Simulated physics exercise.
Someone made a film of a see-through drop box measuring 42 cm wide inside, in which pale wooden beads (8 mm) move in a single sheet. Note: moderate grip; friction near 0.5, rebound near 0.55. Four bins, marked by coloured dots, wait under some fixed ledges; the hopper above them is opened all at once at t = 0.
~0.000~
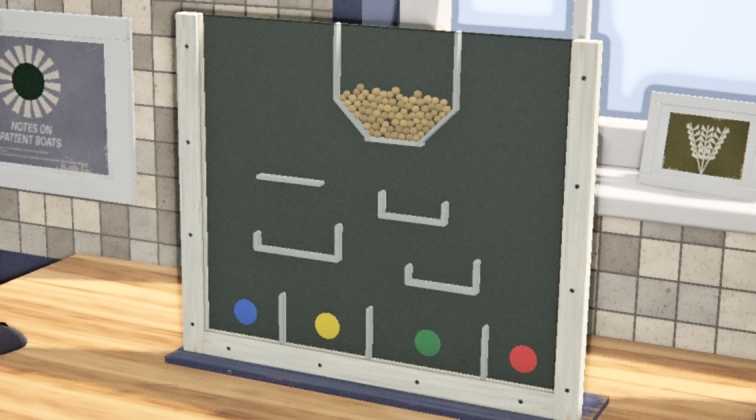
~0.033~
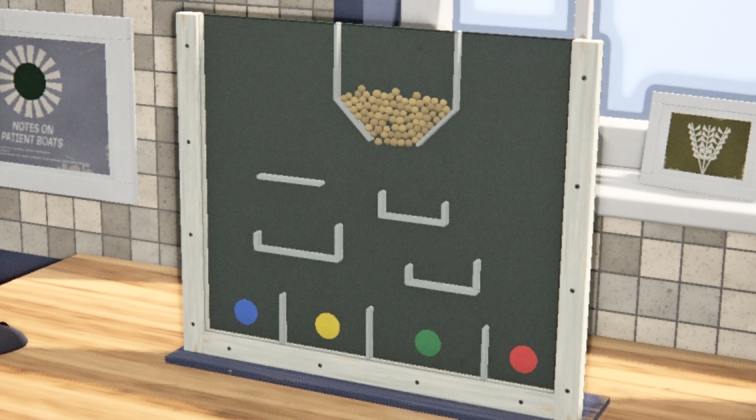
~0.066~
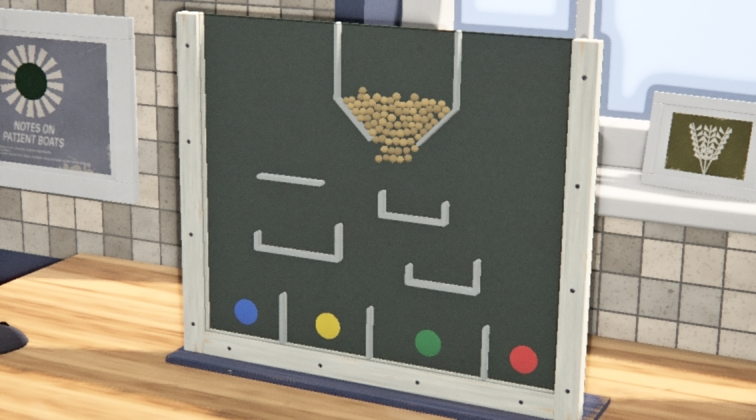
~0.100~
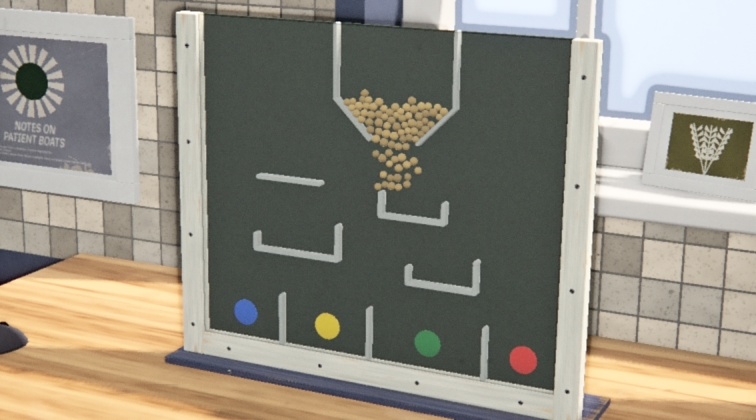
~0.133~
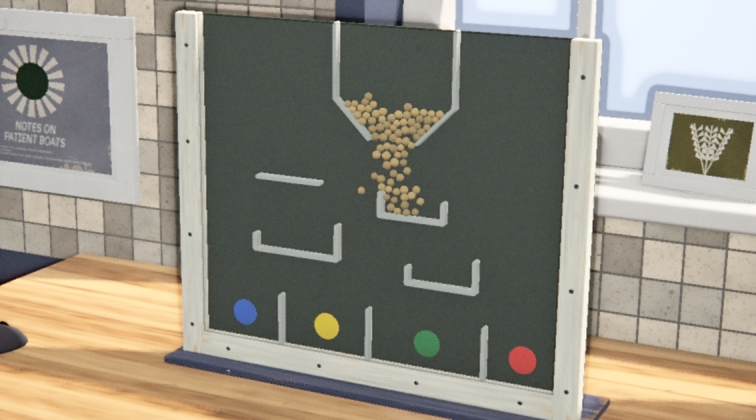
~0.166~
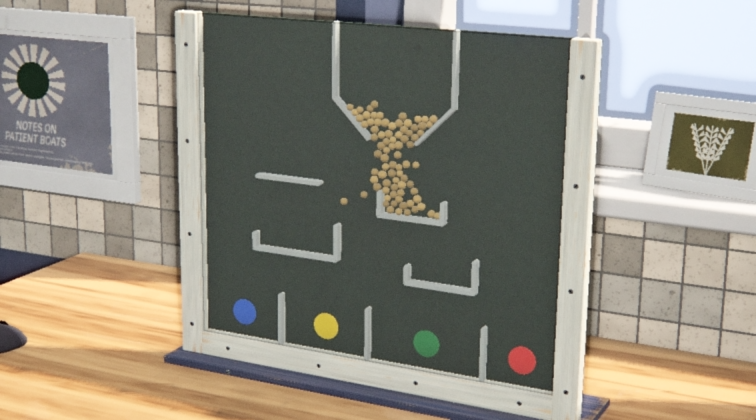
Upright dark-backed drop box on a wooden counter, its hopper opening and pale beads pouring onto the upper cup-shaped ledge, a few scattering left.
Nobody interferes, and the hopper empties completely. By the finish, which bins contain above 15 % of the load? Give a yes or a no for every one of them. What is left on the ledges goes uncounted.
Red - no, green - no, yellow - yes, blue - no.
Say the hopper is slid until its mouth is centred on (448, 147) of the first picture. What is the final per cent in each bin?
Result: Red bin = 25; green bin = 0; yellow bin = 0; blue bin = 0.
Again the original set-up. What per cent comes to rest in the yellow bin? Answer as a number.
That share is close to 25 percent.
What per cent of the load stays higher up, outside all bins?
The share comes to about 70 percent.
After 0.24 s 85 % have left the hopper; down in the bins, nothing yet.
After 0.55 s 100 % have left the hopper; down in the bins, green 5 %, yellow 20 %.
In the end, by 1.5 s, red 5 %, green 5 %, yellow 25 %, blue 0 %, left higher up 70 %.
